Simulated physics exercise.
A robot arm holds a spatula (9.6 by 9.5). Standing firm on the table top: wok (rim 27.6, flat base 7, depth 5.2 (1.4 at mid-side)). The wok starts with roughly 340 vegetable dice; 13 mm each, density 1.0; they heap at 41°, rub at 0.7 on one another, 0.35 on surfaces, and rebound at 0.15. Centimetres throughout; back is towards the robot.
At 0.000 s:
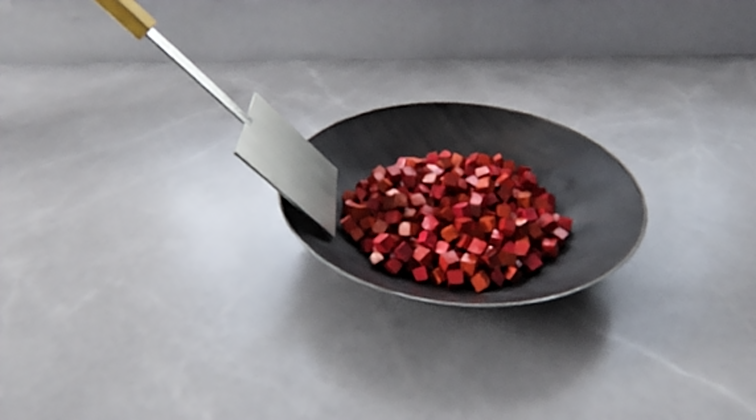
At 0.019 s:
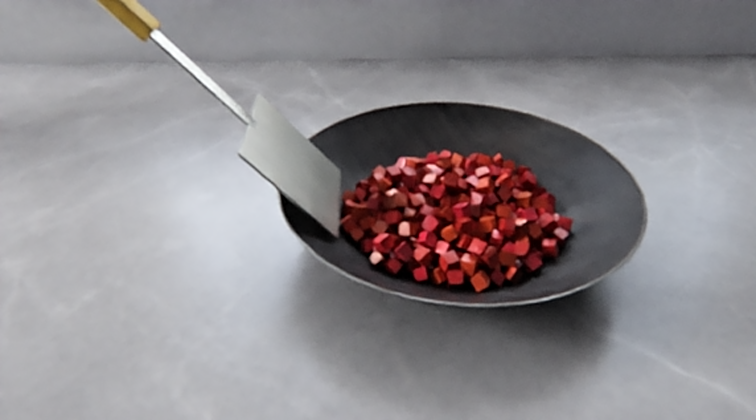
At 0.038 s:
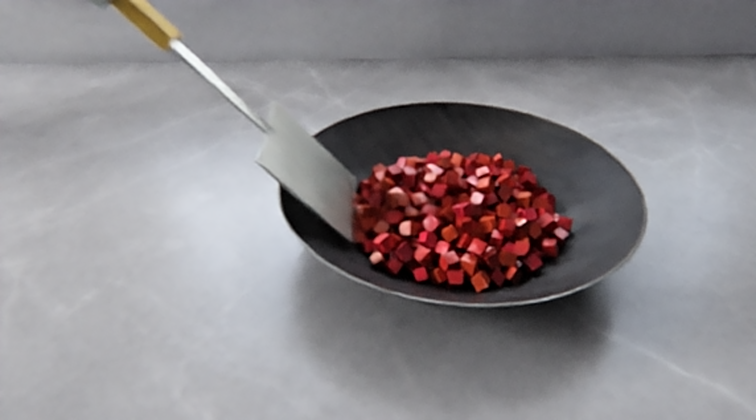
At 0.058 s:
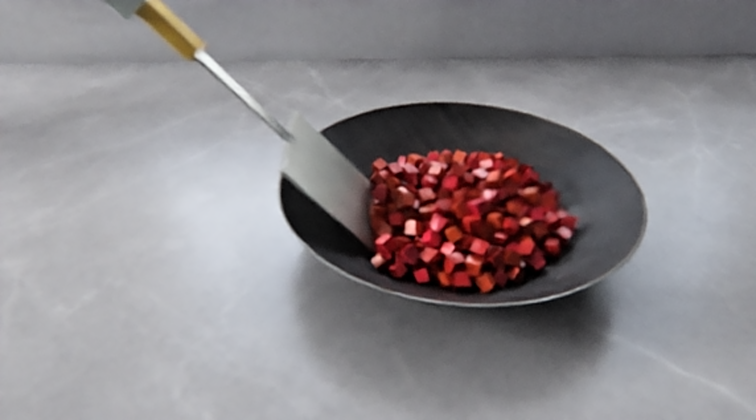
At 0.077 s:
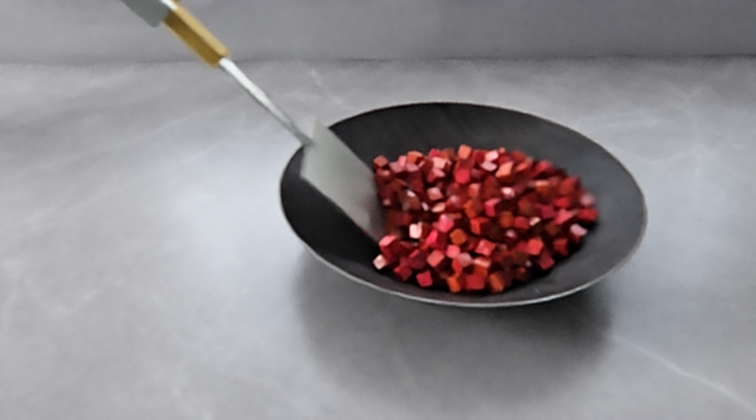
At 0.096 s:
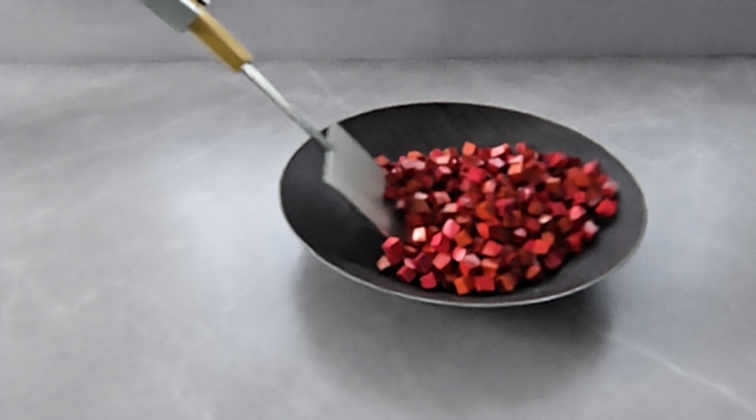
Spatula with a wooden-coloured handle pushing into red vegetable dice in a dark wok, shifting the heap to the right.
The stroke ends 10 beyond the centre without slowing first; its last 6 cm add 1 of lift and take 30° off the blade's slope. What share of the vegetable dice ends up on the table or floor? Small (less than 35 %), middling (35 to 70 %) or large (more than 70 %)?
Answer: Middling; 35 to 70 % of the vegetable dice finish on the table or floor.
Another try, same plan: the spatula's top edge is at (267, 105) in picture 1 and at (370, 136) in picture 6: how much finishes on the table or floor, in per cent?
About 60 per cent.
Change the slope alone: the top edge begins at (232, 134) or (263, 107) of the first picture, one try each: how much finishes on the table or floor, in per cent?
Some 55 and 60 per cent.
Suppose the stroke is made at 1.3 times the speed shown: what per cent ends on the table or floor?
About 60 per cent.
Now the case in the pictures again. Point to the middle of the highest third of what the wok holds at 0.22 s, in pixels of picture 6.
Near (597, 167).
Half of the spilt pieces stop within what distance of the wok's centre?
Roughly 26 cm.
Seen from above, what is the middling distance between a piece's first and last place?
Roughly 19 cm.
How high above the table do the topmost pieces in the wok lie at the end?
Roughly 7.0 cm.
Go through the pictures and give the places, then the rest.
In the first picture, spatula top edge at (246, 120), sloping 50°; upper third of the load around (457, 200), from x 350 to 565, top at y 155; 345 in the wok.
In the second picture, spatula top edge at (249, 121), sloping 50°; upper third of the load around (457, 200), from x 350 to 565, top at y 155.
In the third picture, spatula top edge at (267, 129), sloping 50°; upper third of the load around (458, 200), from x 355 to 565, top at y 155.
In the fourth picture, spatula top edge at (288, 138), sloping 50°; upper third of the load around (468, 196), from x 375 to 570, top at y 155.
In the fifth picture, spatula top edge at (309, 144), sloping 50°; upper third of the load around (482, 194), from x 380 to 585, top at y 155.
In the sixth picture, spatula top edge at (329, 147), sloping 50°; upper third of the load around (500, 188), from x 380 to 610, top at y 150; 345 in the wok.
After 0.16 s, sloping 50°, highest piece 8 above the table; 341 in the wok, 4 on the blade or in flight.
After 0.22 s, sloping 40°, highest piece 9 above the table; 308 in the wok, 37 on the blade or in flight.
After 0.45 s, sloping 20°, highest piece 7 above the table; 195 on the table or floor, 147 in the wok, 3 on the blade or in flight.
After 1.50 s, sloping 20°, highest piece 6 above the table; 199 on the table or floor, 146 in the wok.
At rest, 199 on the table or floor, 146 in the wok. That is 58 % on the table or floor.
